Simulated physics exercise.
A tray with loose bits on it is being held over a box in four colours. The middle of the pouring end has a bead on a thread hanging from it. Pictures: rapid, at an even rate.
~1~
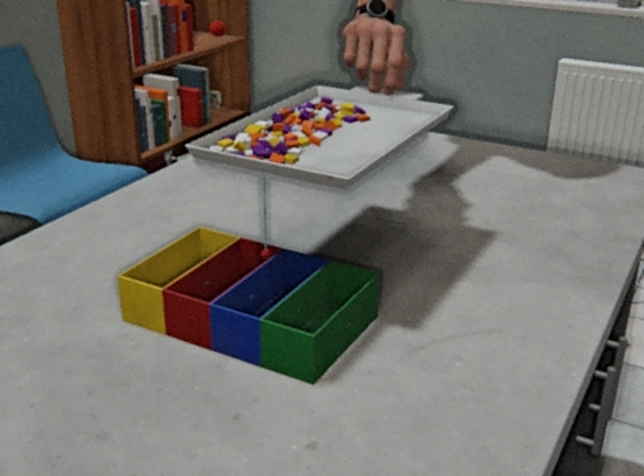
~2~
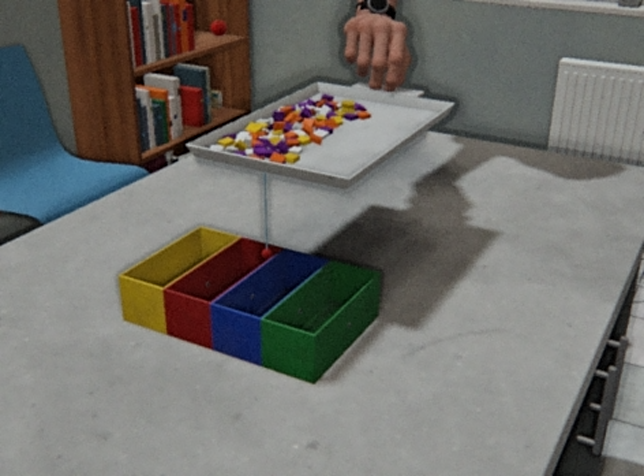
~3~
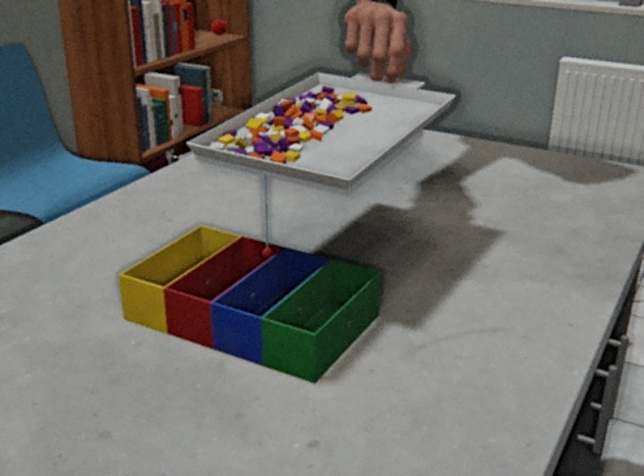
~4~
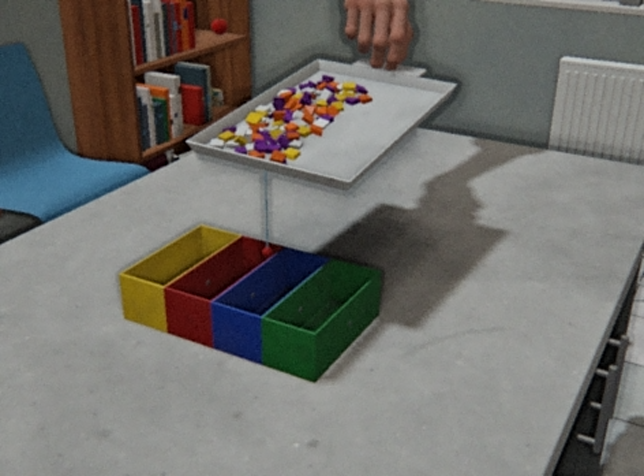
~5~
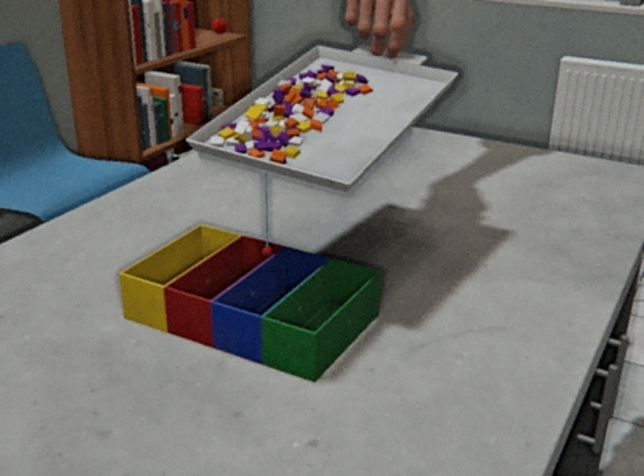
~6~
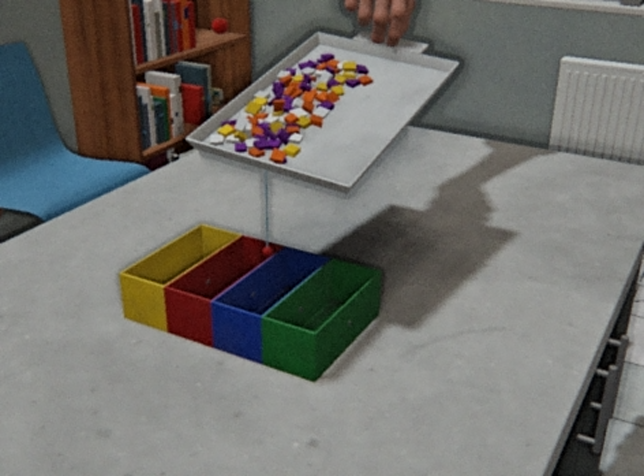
A shallow pale tray scattered with purple, orange, yellow and white tiles is held above an open box with yellow, red, blue and green cells from left to right. The view looks down across a grey tabletop, with a blue chair and bookcase behind left and a radiator right. A hand steadily raises the tray's far end, tilting it towards the near side, while the camera stays still.
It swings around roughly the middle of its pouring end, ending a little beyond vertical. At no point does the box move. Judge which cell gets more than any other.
Most goes to the green cell.
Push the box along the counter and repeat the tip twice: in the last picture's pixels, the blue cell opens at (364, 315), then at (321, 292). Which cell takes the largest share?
For the first spot the answer is the red cell, and for the second spot it is that blue cell.
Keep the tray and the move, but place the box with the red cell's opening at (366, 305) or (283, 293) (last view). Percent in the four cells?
First 70 %, then 100 %.
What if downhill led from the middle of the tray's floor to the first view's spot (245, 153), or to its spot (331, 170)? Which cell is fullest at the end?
First try: The yellow one; second try: The green one.
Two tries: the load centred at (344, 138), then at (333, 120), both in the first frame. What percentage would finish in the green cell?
Around 60 in a hundred the first time, around 50 in a hundred the second.
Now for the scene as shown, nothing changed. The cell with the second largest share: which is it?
The runner-up is the blue one.
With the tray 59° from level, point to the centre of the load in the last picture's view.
I'd put the middle of the pieces at roughly (301, 169).
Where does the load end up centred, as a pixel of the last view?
It settles centred around (306, 338).
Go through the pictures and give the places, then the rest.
The first picture shows corners of the pouring end at (193, 145) and (346, 176), level; middle of the load at (298, 130), mosaic tiles; bead on its thread at (266, 254); yellow cell at (142, 301); red cell at (187, 315); blue cell at (236, 331); green cell at (287, 347).
The second picture shows corners of the pouring end at (194, 144) and (346, 176), level; middle of the load at (299, 129).
The third picture shows corners of the pouring end at (194, 142) and (347, 176), tipped barely, lowest at the right corner; middle of the load at (300, 124).
The fourth picture shows corners of the pouring end at (194, 140) and (347, 178), tipped a little, lowest at the right corner; middle of the load at (300, 117).
The fifth picture shows corners of the pouring end at (194, 138) and (347, 180), tipped a little, lowest at the right corner; middle of the load at (300, 111).
The sixth picture shows corners of the pouring end at (194, 137) and (347, 182), tipped a little, lowest at the right corner; middle of the load at (299, 105); yellow cell at (144, 298); red cell at (189, 313); blue cell at (237, 328); green cell at (289, 345).
Soon, tray tipped steeply; most on the tray; a stray few in the green cell; about a quarter falling or outside the box.
A while on, tray tipped right over; about half in the green cell; about a quarter in the blue cell; a small part in the red cell; a small part falling or outside the box.
Towards the end, tray tipped past a quarter turn; about half in the green cell; about a quarter in the blue cell; a small part in the red cell; a small part falling or outside the box.
Finally, tray tipped past a quarter turn; about half in the green cell; about a quarter in the blue cell; a small part in the red cell; none in the yellow cell; a small part outside the box.
